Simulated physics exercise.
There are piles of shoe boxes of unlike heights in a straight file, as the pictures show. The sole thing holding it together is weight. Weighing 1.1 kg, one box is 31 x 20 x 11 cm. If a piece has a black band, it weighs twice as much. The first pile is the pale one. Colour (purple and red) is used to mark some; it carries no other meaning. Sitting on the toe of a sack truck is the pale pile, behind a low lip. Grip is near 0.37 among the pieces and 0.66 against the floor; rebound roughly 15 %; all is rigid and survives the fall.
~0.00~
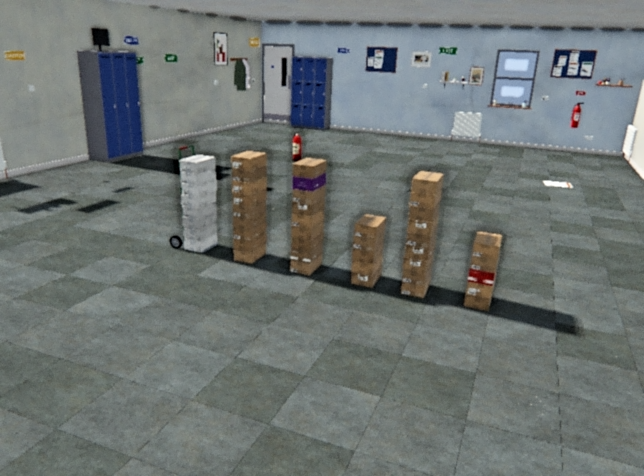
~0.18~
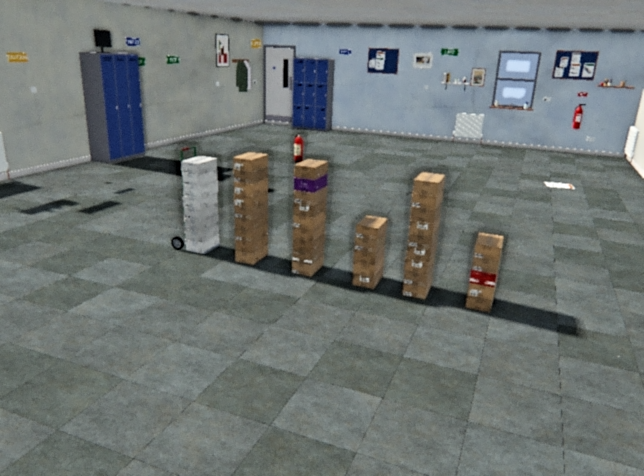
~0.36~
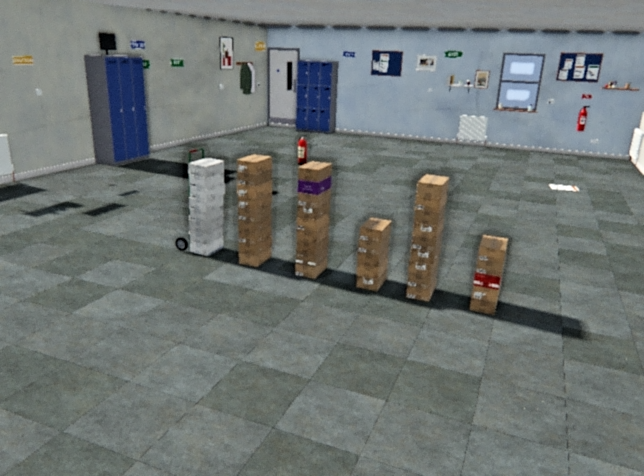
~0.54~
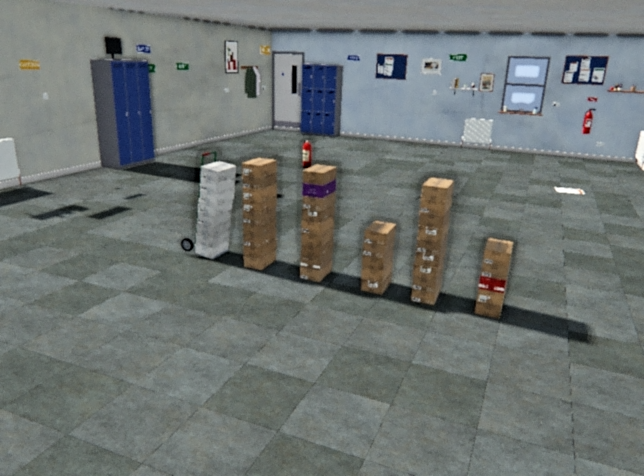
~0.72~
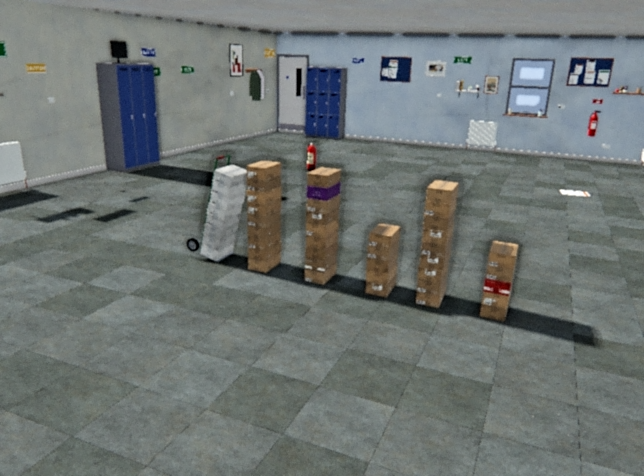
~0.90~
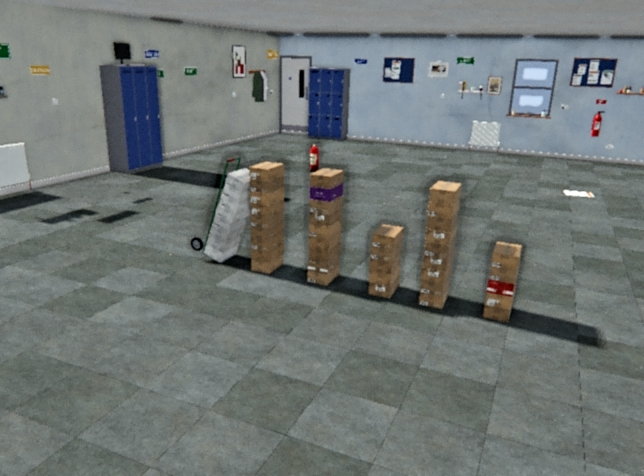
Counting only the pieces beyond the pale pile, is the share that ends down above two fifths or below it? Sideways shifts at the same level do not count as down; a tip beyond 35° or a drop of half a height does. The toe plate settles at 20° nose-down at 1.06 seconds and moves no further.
Above two fifths.
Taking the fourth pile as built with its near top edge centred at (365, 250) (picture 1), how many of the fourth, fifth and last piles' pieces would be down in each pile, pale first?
In that case fourth 2, fifth 8, last 4.
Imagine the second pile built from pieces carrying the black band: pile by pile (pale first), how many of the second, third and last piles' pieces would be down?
In that case second 0, third 0, last 0.
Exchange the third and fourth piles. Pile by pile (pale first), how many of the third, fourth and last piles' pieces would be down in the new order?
Pile by pile, you'd see third at 3, fourth at 8 and last at 4 down.
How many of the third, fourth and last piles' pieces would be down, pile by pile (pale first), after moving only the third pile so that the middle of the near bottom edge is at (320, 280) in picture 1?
You'd end with the third pile at 8, the fourth at 5 and the last at 4 down.
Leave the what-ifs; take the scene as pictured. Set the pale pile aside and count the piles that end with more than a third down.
5 altogether.
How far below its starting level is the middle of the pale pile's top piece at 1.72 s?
About 15 cm.
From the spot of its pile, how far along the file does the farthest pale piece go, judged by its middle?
Some 95 centimetres along the file.
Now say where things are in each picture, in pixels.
In the first frame (pixels give the middle of a visible side; the camera pans a little), truck frame 0° forward; purple box (303, 184); red box (481, 278); none of the others has stirred.
In the second frame, truck frame 0° forward; purple box (304, 185).
In the third frame, truck frame 3° forward; purple box (308, 188).
In the fourth frame, truck frame 8° forward, top of the pale pile leaning 8°; purple box (312, 191); none of the others has stirred.
In the fifth frame, truck frame (214, 178) 14° forward, top of the pale pile leaning 14°; purple box (317, 193); none of the others has stirred.
In the sixth frame, truck frame (223, 180) 18° forward, top of the pale pile leaning 21°; purple box (320, 194); red box (500, 288); none of the others has stirred.
After 1.72 s, 8 of the pale pile down; none of the 37 other boxes down, 9 disturbed.
After 2.30 s, 8 of the pale pile down; 16 of the 37 other boxes down; purple box 36° from how it stood, 17 cm lower.
After 3.22 s, 8 of the pale pile down; 29 of the 37 other boxes down; red box 19° from how it stood; purple box 4° from how it stood, 43 cm lower.
In the end (4.4 s), 8 of the pale pile down; 33 of the 37 other boxes down; red box on its side; purple box 12° from how it stood, 45 cm lower. That is 89 per cent. From the last view, middles, red box near (565, 313), purple box near (464, 263).
